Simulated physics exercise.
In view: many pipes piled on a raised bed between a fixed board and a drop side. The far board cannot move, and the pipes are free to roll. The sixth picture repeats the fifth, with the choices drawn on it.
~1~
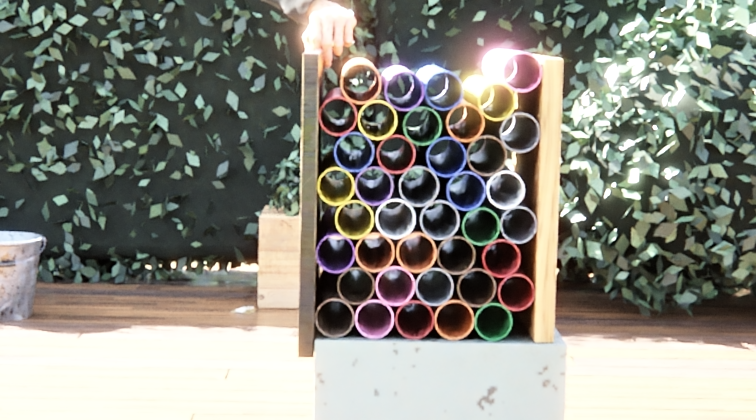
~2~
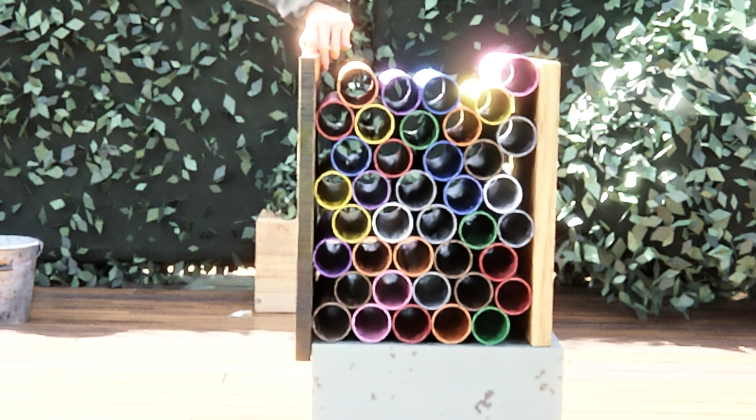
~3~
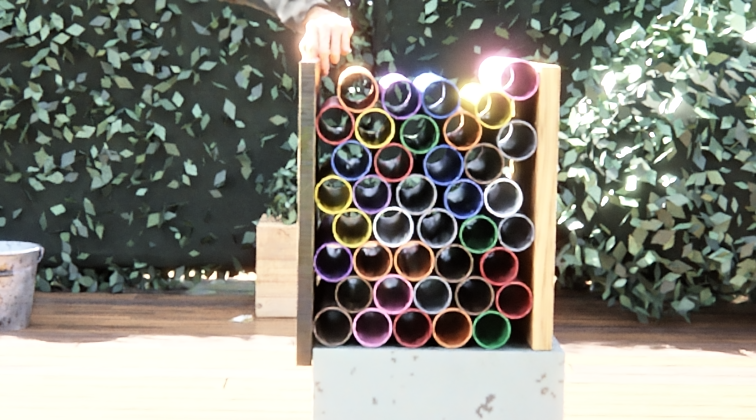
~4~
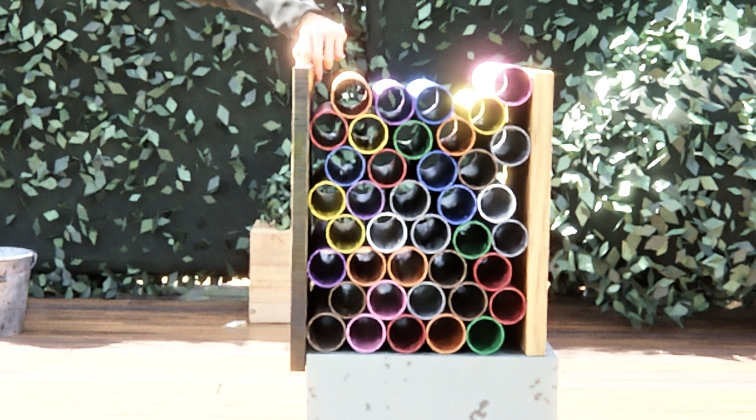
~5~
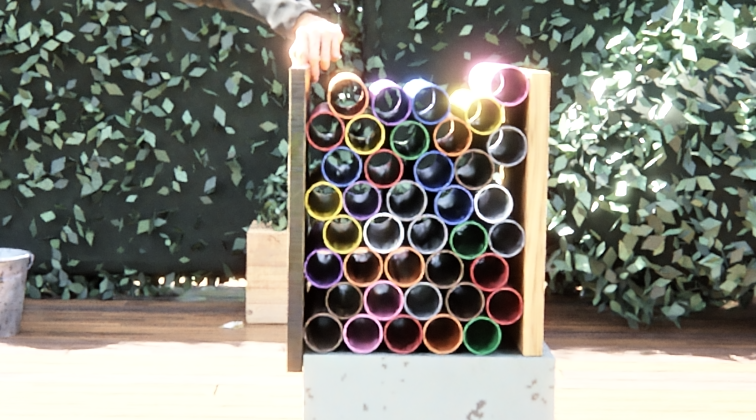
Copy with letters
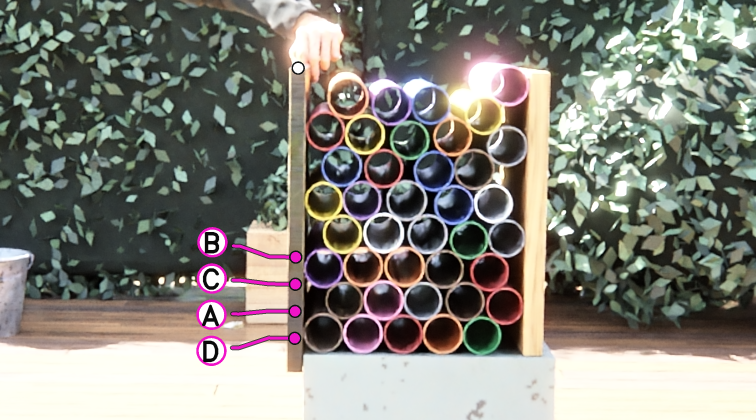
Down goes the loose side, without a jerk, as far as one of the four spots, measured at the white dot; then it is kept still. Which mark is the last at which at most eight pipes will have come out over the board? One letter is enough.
At most to C.
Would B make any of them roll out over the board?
Yes.
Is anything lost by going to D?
Yes, at D.
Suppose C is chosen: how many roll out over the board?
With C, six.
On the marked copy, A at (295, 311); B at (296, 257); C at (295, 284); D at (295, 338); the white dot at (298, 68).
With C. Early on, top of the board (306, 157).
Further on, top of the board (304, 254).
At the end, top of the board (304, 283), six out over the board.
As for the rest, A more than eight out over the board; B six out over the board; D more than eight out over the board.
